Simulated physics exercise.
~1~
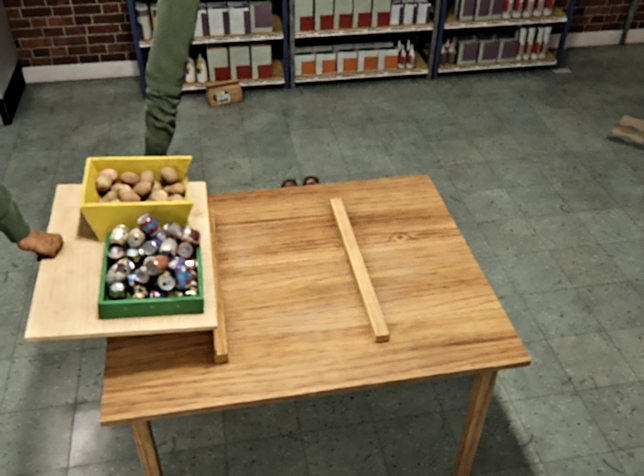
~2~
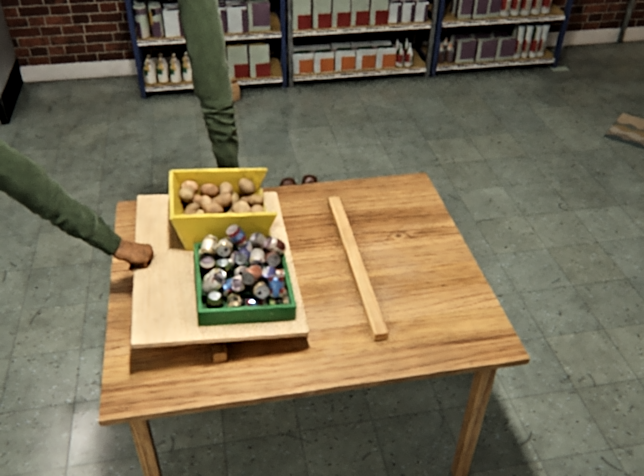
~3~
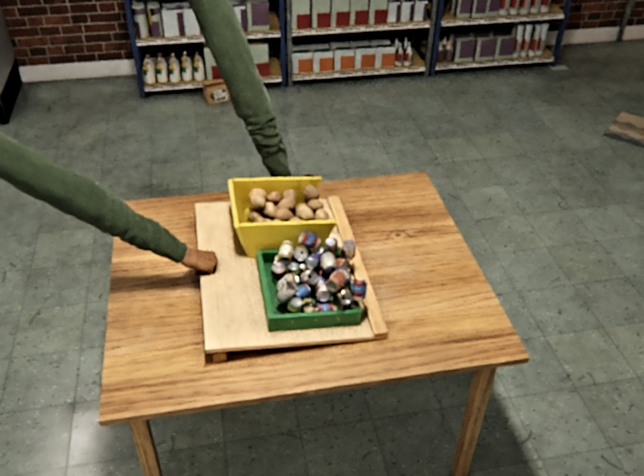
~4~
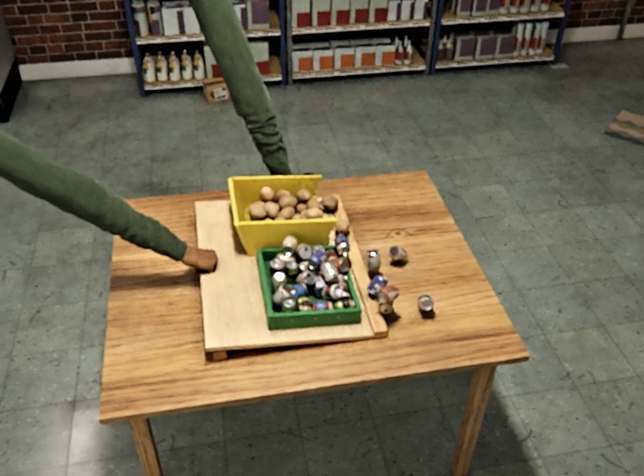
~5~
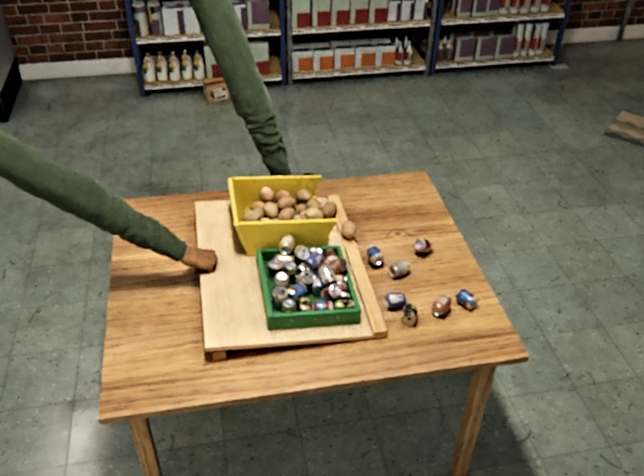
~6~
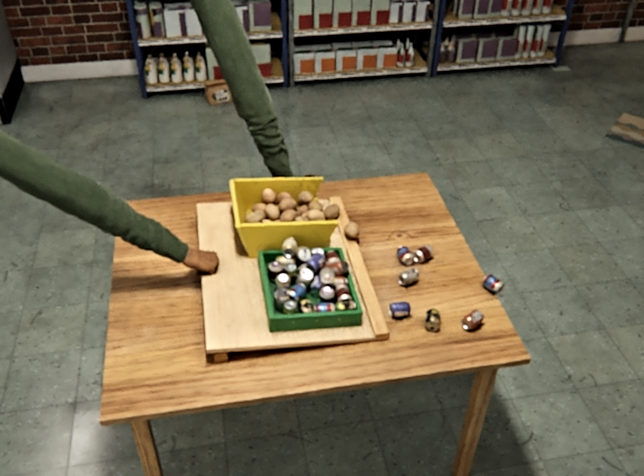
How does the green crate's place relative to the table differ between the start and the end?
At the start the green crate is over the left end of the table. By the end it sits farther right, near the middle of the table beside the wooden strip.
